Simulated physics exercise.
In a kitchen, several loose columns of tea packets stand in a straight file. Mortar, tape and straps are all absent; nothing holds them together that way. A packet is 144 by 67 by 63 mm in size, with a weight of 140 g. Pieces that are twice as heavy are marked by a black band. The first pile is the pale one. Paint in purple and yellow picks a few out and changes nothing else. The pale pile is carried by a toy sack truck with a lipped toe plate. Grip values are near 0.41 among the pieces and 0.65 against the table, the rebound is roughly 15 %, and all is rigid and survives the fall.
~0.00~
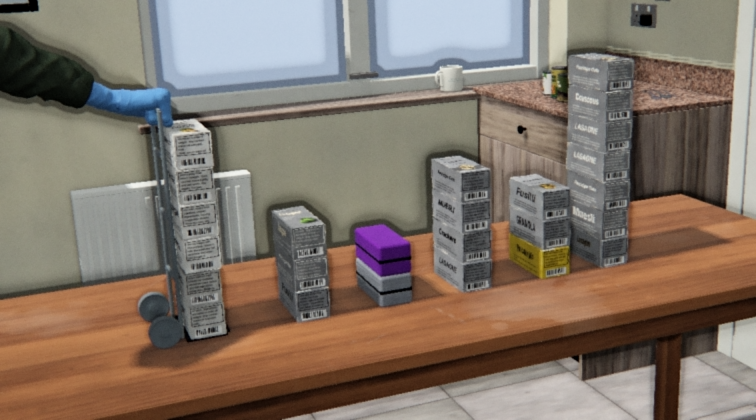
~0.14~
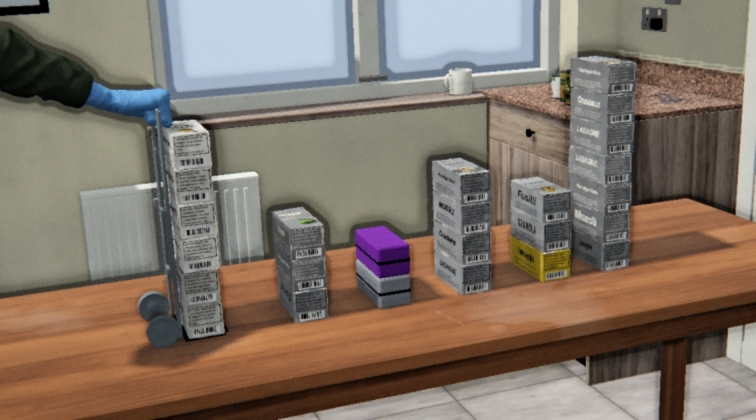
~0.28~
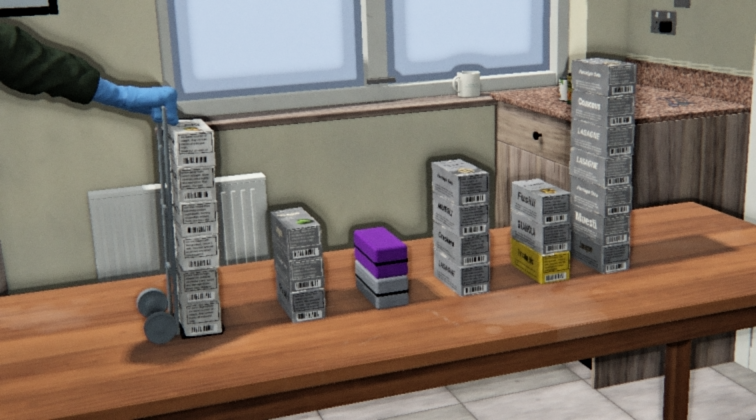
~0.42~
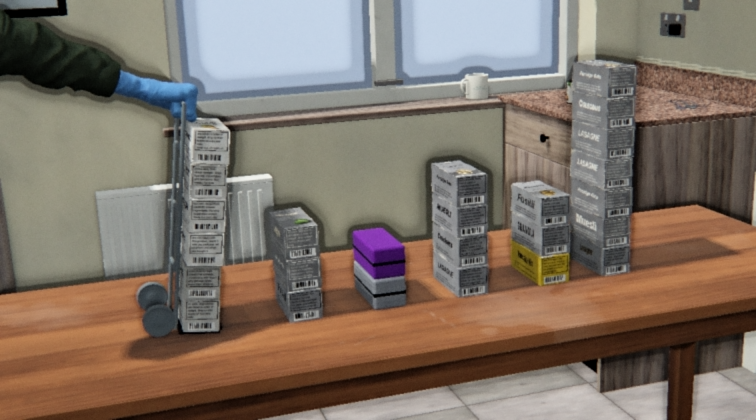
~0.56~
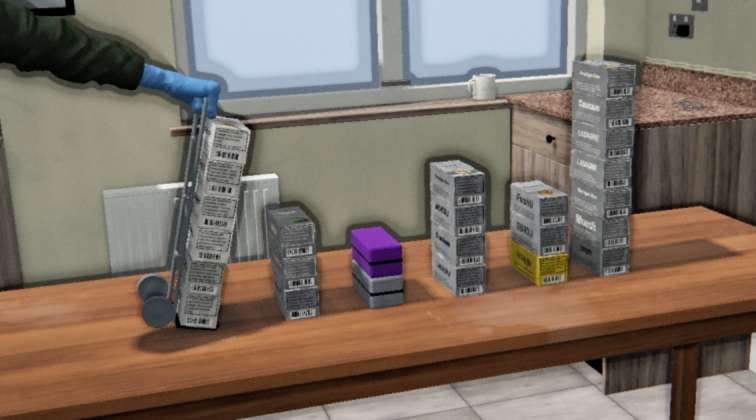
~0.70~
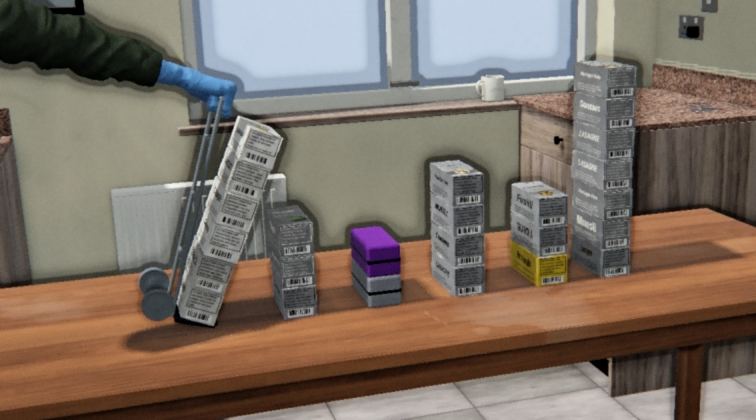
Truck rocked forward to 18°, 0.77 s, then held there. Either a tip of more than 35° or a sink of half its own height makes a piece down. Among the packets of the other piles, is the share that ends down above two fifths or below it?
It is below two fifths.
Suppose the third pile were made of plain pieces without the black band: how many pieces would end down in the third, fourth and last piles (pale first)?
Third: 0; fourth: 0; last: 0.
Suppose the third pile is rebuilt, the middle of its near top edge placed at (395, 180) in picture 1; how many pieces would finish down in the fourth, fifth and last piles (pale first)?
Down by pile: Fourth 0, fifth 0, last 0.
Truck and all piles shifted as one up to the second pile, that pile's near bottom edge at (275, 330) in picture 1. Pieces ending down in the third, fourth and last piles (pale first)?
Then third 0, fourth 0, last 0.
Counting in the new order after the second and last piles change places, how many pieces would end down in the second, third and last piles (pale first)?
After the swap, the second pile would have 7 down, the third 0 and the last 2.
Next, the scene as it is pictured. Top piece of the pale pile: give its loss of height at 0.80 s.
Roughly 4 cm lower.
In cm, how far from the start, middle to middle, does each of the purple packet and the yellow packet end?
Purple shifts 0 cm and yellow shifts 0 cm.
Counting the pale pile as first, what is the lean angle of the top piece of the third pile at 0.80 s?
It tilts close to 0 degrees.
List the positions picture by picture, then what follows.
In the first frame (pixels give the middle of a visible side; the camera moves round a little), truck frame (164, 159) 0° forward; purple packet (396, 260); yellow packet (525, 255); none of the others has stirred.
Truck frame (163, 159) 0° forward; purple packet (395, 262), in the second frame.
Truck frame (167, 156) 2° forward; yellow packet (525, 260), in the third frame.
Truck frame (182, 151) 7° forward, top of the pale pile leaning 7°; yellow packet (525, 262); none of the others has stirred, in the fourth frame.
Truck frame (200, 146) 13° forward, top of the pale pile leaning 14°; yellow packet (524, 262); none of the others has stirred, in the fifth frame.
Truck frame (212, 144) 17° forward, top of the pale pile leaning 23°; yellow packet (524, 262); purple packet (385, 262); none of the others has stirred, in the sixth frame.
After 0.80 s, 6 of the pale pile down; none of the 19 other packets down.
After 0.98 s, 6 of the pale pile down; none of the 19 other packets down, 3 disturbed.
After 1.22 s, 6 of the pale pile down; none of the 19 other packets down, 3 disturbed; purple packet 6 mm from its place.
In the end (1.8 s), 6 of the pale pile down; 2 of the 19 other packets down; purple packet 7 mm from its place; yellow packet unmoved. That is 11 per cent. From the last view, middles, purple packet near (378, 251), yellow packet near (538, 261).
